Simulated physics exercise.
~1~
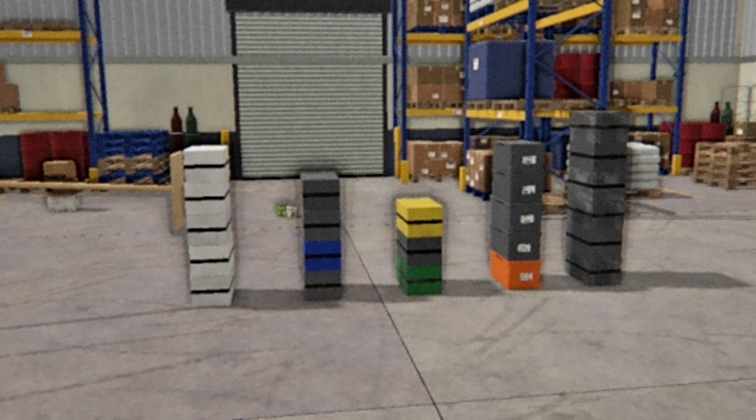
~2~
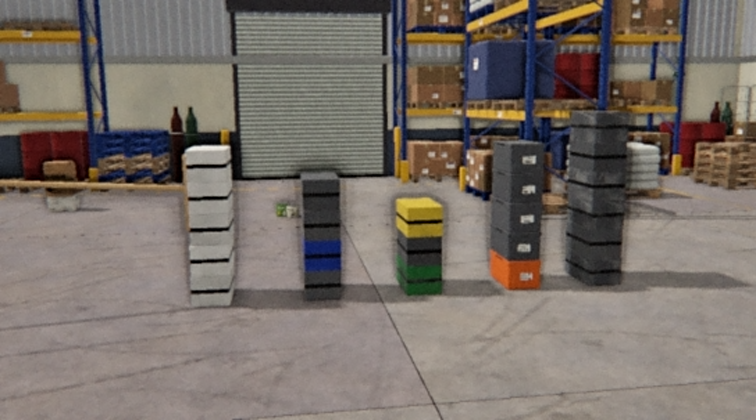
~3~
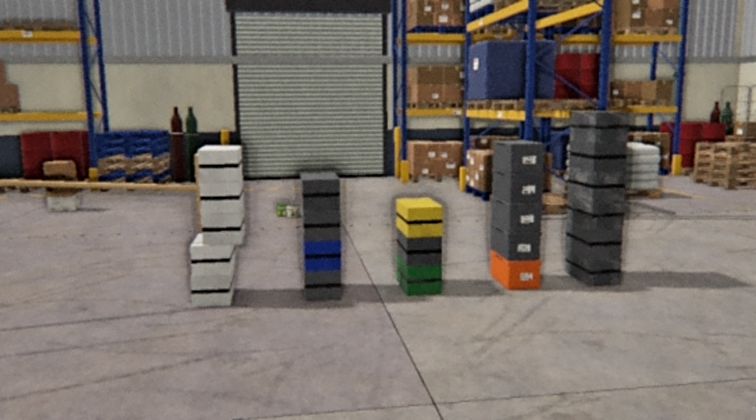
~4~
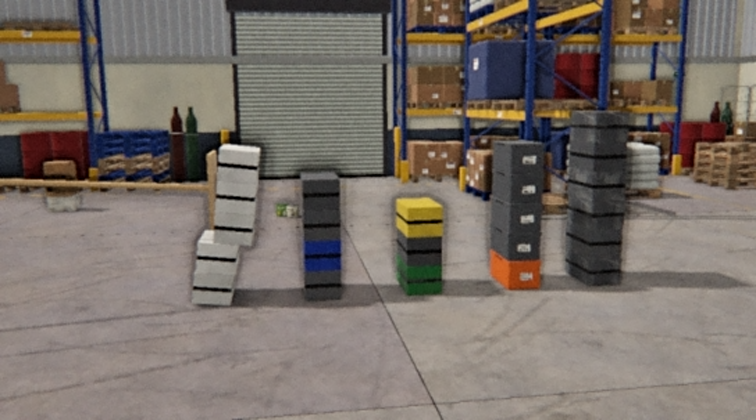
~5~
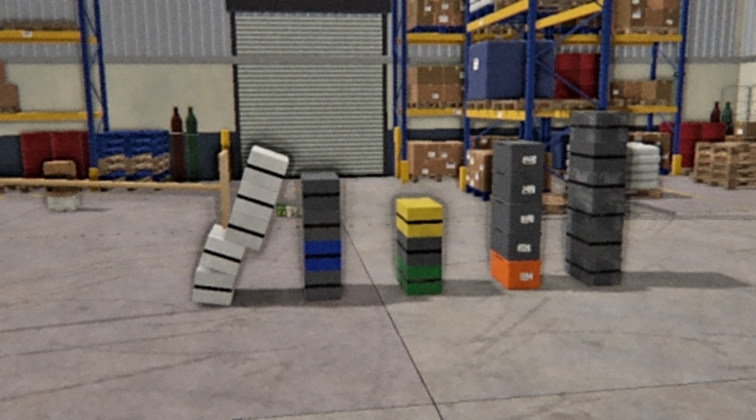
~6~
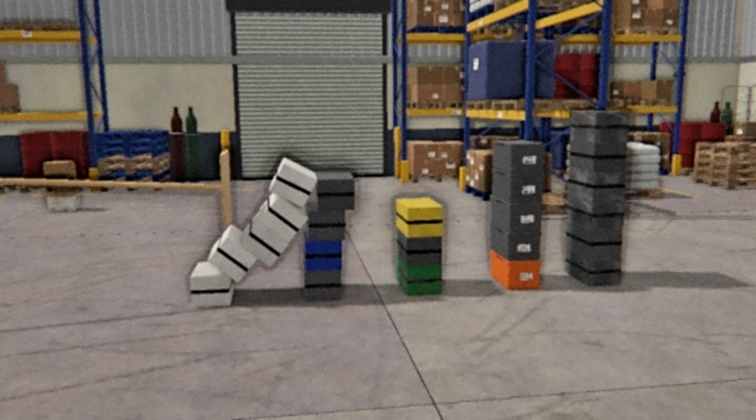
A pale stack of totes is pushed rightward by a board and leans into the dark stack beside it.
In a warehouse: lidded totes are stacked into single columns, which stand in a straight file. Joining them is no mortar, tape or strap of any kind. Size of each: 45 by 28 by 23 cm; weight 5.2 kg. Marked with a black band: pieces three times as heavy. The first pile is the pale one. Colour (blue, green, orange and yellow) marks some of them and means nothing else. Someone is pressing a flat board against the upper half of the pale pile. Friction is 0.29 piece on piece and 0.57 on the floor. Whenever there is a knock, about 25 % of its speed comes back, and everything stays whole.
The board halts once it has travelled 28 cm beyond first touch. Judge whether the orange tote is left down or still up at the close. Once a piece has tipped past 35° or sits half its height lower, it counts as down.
At the close the orange tote is still up.
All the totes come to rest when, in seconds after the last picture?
Around 2.0 s.
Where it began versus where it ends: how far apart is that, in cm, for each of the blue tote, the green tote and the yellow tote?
Blue 60, green 0, yellow 70.
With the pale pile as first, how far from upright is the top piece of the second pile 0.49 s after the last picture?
30°.
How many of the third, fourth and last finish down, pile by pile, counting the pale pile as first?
Pieces by pile: Third 2, fourth 0, last 0.
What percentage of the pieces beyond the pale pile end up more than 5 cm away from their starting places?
I make it 40 per cent.
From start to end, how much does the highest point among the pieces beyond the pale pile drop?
I'd put it at around 0 cm.
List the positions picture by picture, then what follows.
In the first frame (we follow the side turned to the camera), board (173, 183) 7 cm short; orange tote (525, 276); green tote (425, 281); yellow tote (425, 222); no other piece has moved.
Board (185, 183) 17 mm in; orange tote (525, 276), in the second frame.
Board (198, 183) 10 cm in; orange tote (525, 276), in the third frame.
Board (210, 182) 19 cm in, top of the pale pile leaning 7°; orange tote (525, 276); no other piece has moved, in the fourth frame.
Board (222, 182) 27 cm in, top of the pale pile leaning 20°; orange tote (525, 276); no other piece has moved, in the fifth frame.
Board (223, 182) 28 cm in, stopped, top of the pale pile leaning 28°; orange tote (525, 276); blue tote (324, 256); yellow tote (425, 222); 2 stirred so far, in the sixth frame.
Then, 0.17 s on from the sixth picture, 4 of the pale pile down; none of the 18 other totes down, 4 disturbed; orange tote unmoved; blue tote tipped 3°.
Then, 0.49 s on from the sixth picture, 4 of the pale pile down; none of the 18 other totes down, 5 disturbed; orange tote unmoved; blue tote tipped 33°.
Then, 1.09 s on from the sixth picture, 4 of the pale pile down; 6 of the 18 other totes down; orange tote displaced 30 mm; yellow tote on its side.
Finally, 4 of the pale pile down; 6 of the 18 other totes down; orange tote displaced 47 mm; yellow tote on its side; blue tote on its side. Seen by the last camera, middles, orange tote near (520, 268), yellow tote near (488, 267).
